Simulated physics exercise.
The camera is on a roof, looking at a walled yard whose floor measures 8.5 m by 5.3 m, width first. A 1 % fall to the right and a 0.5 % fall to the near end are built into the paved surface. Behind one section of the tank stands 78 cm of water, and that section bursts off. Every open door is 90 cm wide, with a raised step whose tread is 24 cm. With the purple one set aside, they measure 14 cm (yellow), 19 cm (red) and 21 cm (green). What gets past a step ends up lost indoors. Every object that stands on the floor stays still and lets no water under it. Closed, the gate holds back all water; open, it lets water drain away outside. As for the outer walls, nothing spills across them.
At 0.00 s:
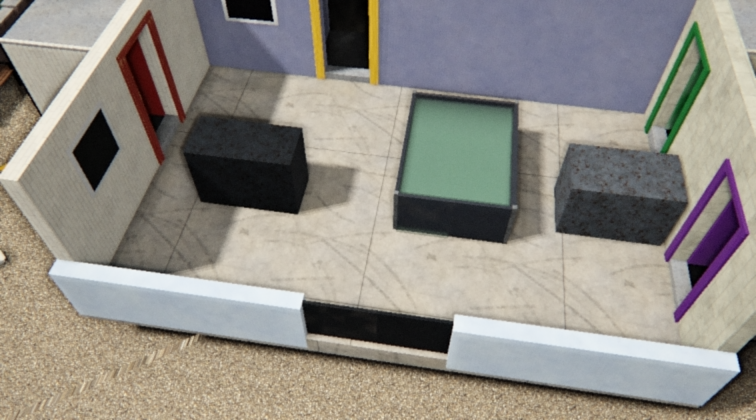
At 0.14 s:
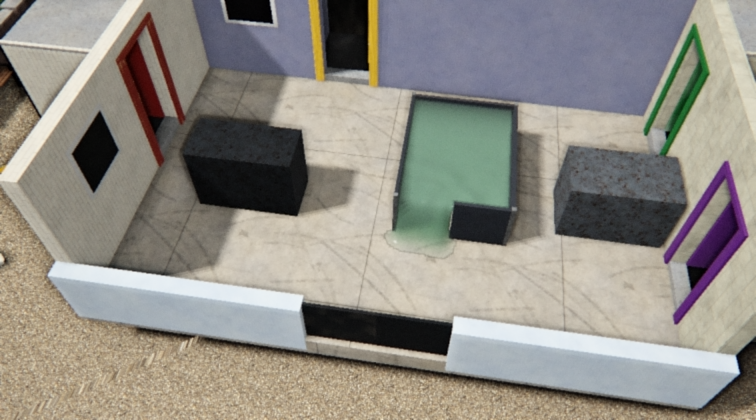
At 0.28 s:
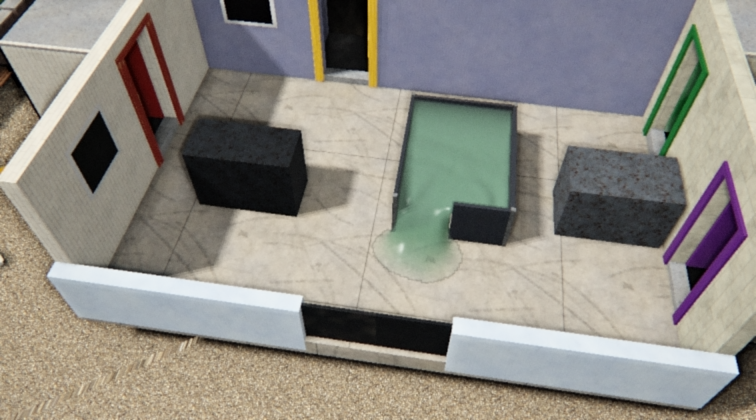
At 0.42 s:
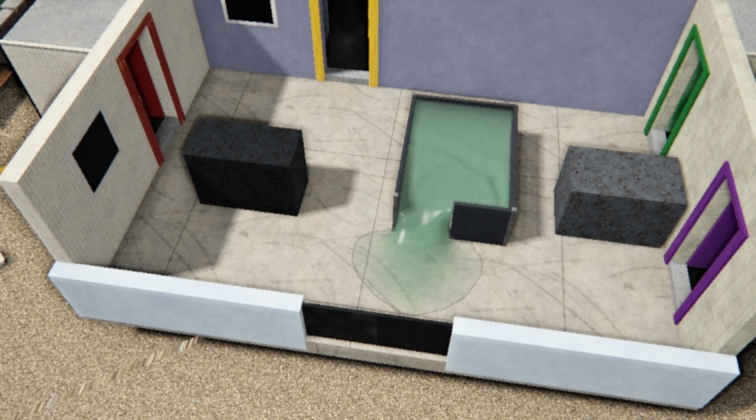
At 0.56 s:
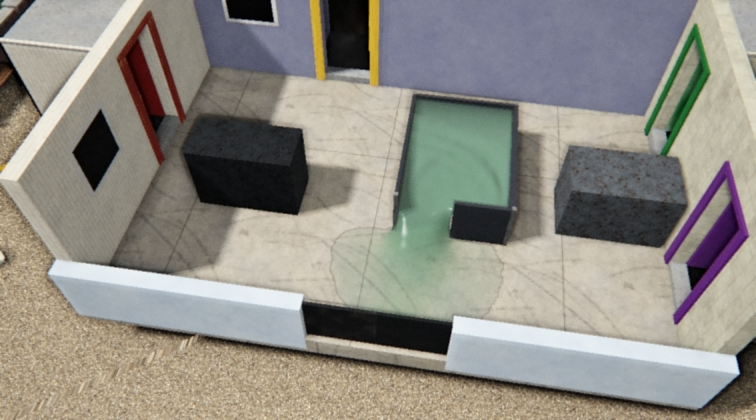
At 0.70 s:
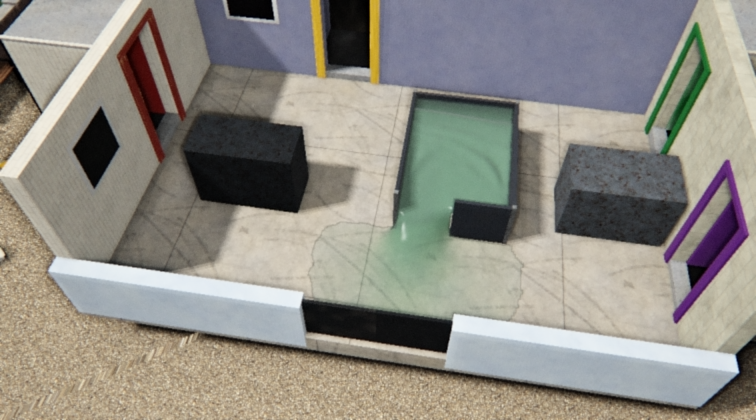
In a walled yard with red, yellow, green and purple doorways, a dark-sided tank of still green water stands between two dark blocks. The left part of its near side bursts off, and water pours through the gap, spreading across the paved floor in a widening, thinning sheet toward the near wall.
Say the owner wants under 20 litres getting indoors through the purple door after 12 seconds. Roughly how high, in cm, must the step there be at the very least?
At the very least some 16 cm.
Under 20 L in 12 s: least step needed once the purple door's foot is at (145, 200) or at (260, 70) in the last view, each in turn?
Roughly 12.0 cm for the first and 8.0 cm for the second.
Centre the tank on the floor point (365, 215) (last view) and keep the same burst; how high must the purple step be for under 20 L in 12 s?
Then it needs to be around 17 cm high.
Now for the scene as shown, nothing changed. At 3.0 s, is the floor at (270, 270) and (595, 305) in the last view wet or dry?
First soaked, then soaked.
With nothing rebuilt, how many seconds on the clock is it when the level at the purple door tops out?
I'd say near 4.0 seconds.
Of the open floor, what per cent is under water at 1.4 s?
Wet share: Around 15 %.
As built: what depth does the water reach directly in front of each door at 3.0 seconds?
Depths in cm: Green 0, red 0, purple 17, yellow 0.
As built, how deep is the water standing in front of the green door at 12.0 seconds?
It works out to about 10.0 centimetres deep.
After 1.4 s water covers 15 % of the floor, deepest (44 cm) near (398, 324); it has not reached the purple door.
After 3.0 s water covers 40 % of the floor, deepest (29 cm) near (396, 335); 17 cm at the purple door, 5 litres in over its 10 cm step.
After 12.0 s water covers 100 % of the floor, deepest (14 cm) near (670, 377); 12 cm at the purple door, 131 litres in over its 10 cm step.
At the purple door as built, the water arrived by 2.4 s and peaked near 19 cm at 4.0 s.
Run again over the same 12 s with other heights there, 58 litres in over 13 cm, 10 litres over 17.5 cm. The limit of 20 litres is kept from about 16 cm up.
